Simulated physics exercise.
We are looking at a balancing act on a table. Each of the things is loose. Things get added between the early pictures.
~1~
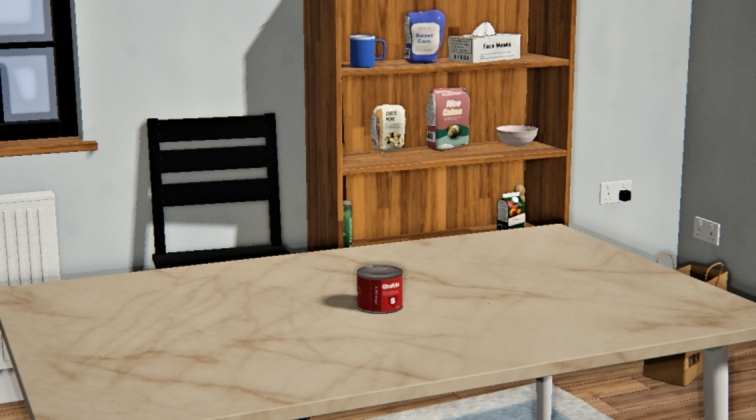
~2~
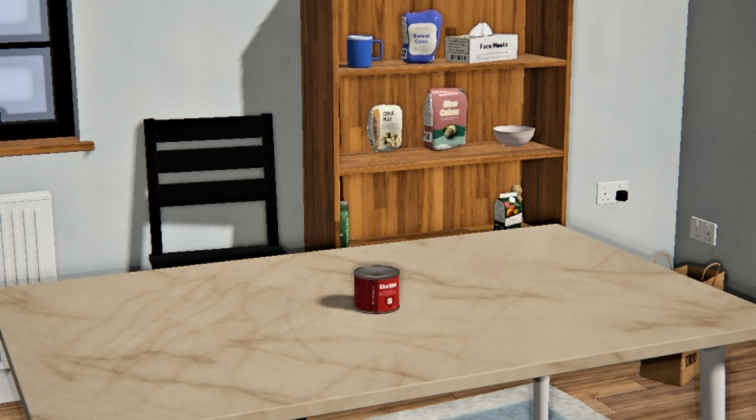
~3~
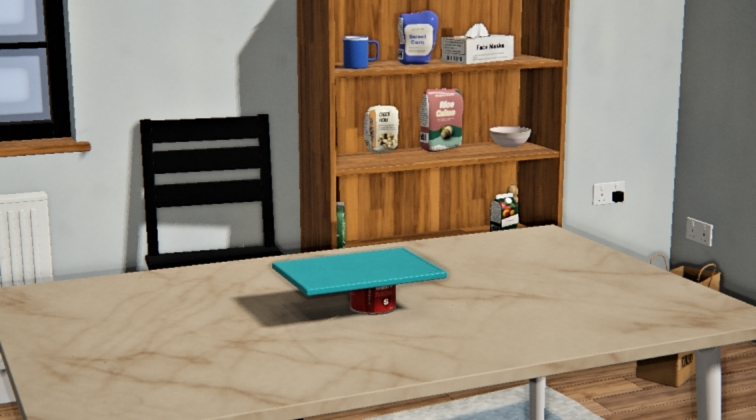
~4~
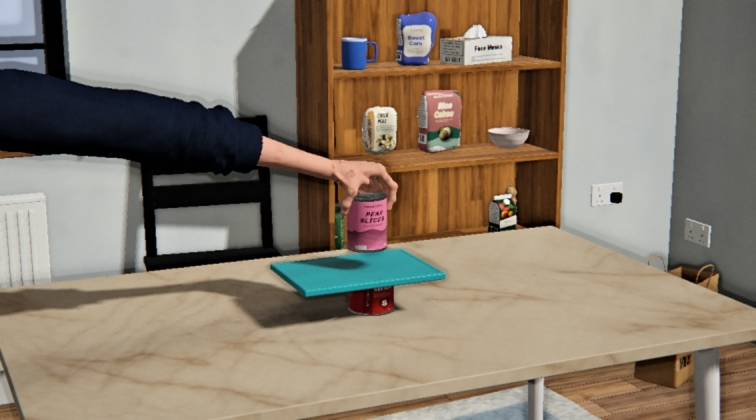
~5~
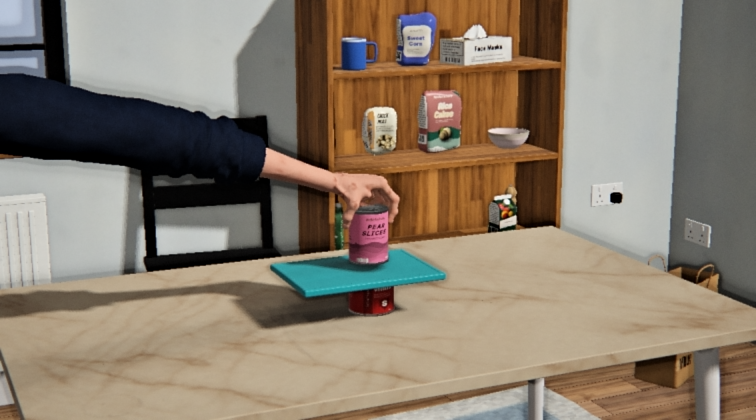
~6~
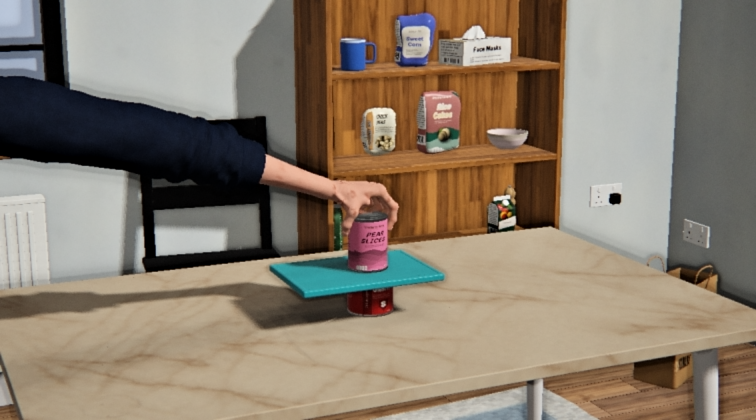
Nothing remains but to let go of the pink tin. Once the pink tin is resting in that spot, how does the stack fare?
Most likely nothing will tip.
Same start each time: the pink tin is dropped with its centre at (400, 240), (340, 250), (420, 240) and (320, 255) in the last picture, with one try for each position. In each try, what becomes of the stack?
So, first go it stays put, second go it comes down, third go it comes down, fourth go it comes down.
Then, 0.40 s later than the last frame, all is still.
Then, 1.10 s later than the last frame, pink tin resting near (368, 242).
When it is over, all 3 as before. End places, in pixels of the last picture, pink tin near (368, 242). The stack holds.
